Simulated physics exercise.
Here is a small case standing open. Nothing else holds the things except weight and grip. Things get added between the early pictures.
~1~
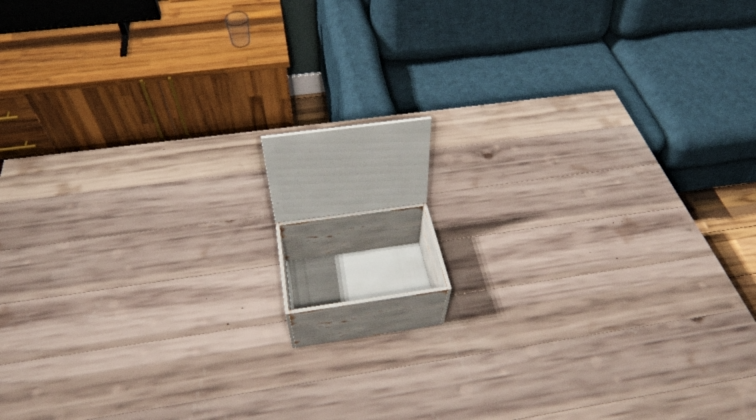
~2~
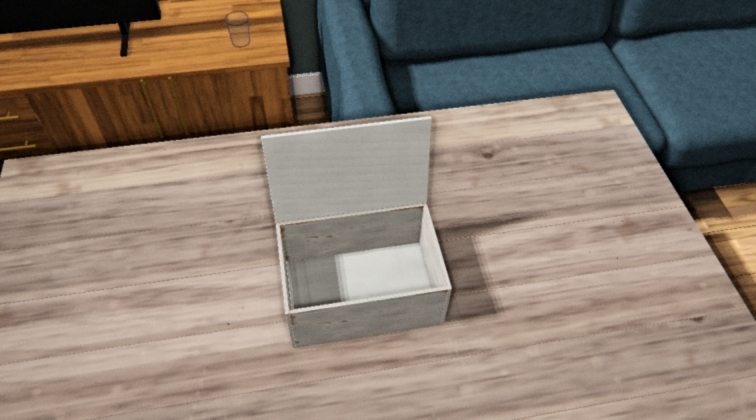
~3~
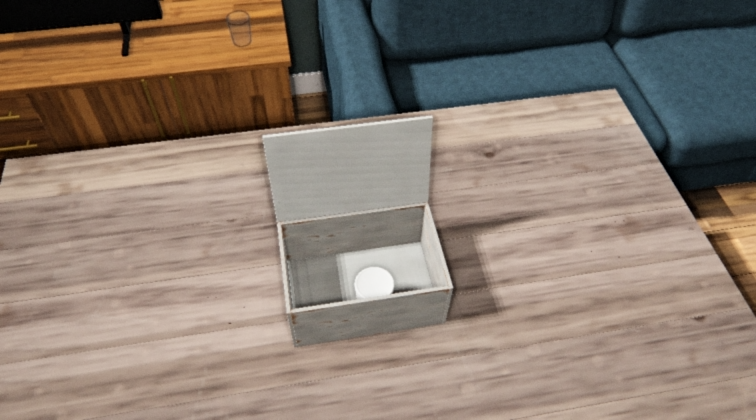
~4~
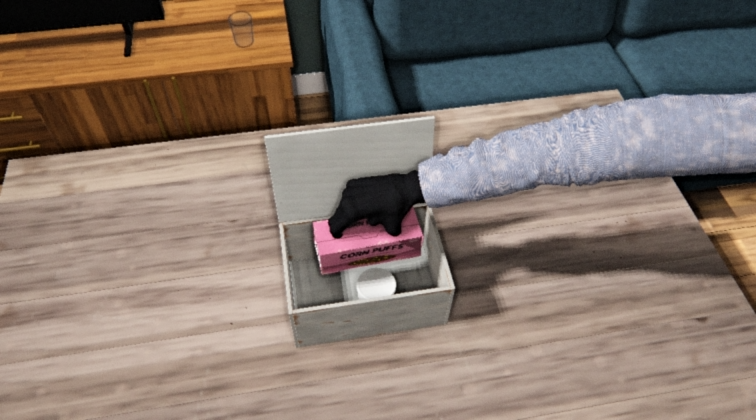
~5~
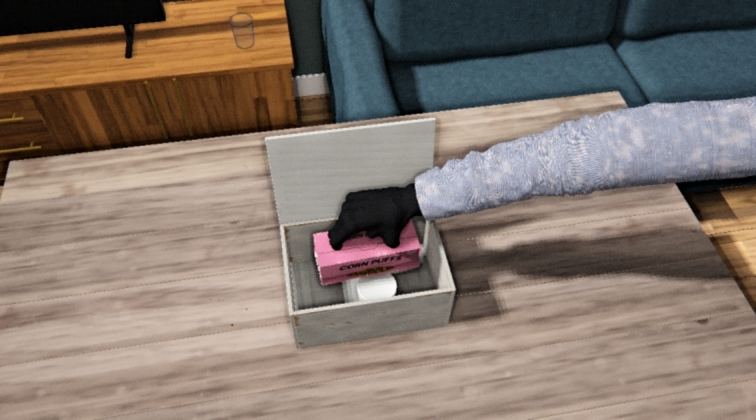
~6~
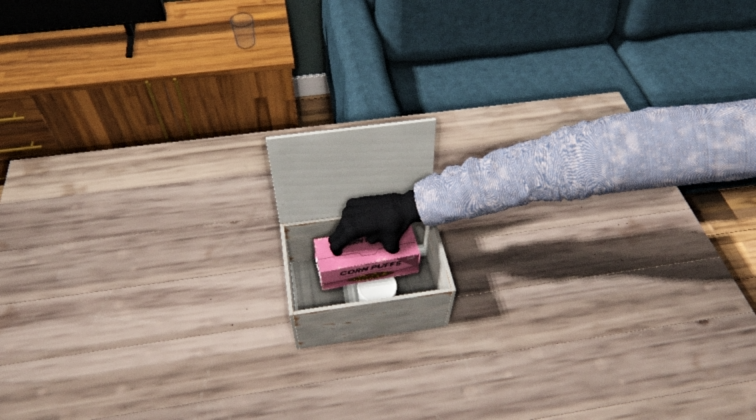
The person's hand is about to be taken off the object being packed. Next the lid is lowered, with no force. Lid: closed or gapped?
Closed.
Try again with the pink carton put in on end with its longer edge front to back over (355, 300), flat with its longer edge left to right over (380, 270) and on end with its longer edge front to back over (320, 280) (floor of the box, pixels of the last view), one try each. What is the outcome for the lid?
With the first placement it doesn't close, with the second it closes properly, and with the third it doesn't close.
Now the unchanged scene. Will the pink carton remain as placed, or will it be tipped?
It tips.
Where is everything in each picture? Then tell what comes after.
In the first picture, the last thing is not in view yet.
In the second picture, the last thing is not in view yet.
In the third picture, the last thing is not in view yet; white tin (374, 295).
The fourth picture shows on its way; pink carton (368, 239); white tin (376, 295).
The fifth picture shows on its way; pink carton (367, 251).
The sixth picture shows put in, still held; pink carton (367, 256).
Then, 1.20 s past the last view, lid starting down; pink carton on its side near (362, 259).
Then, 1.90 s past the last view, lid 40° above the rim; pink carton on its side near (362, 259).
Finally, lid shut; down or leaning hard in the box, pink carton; white tin still in place. Final places as the last picture's camera would see them, pink carton near (362, 259).
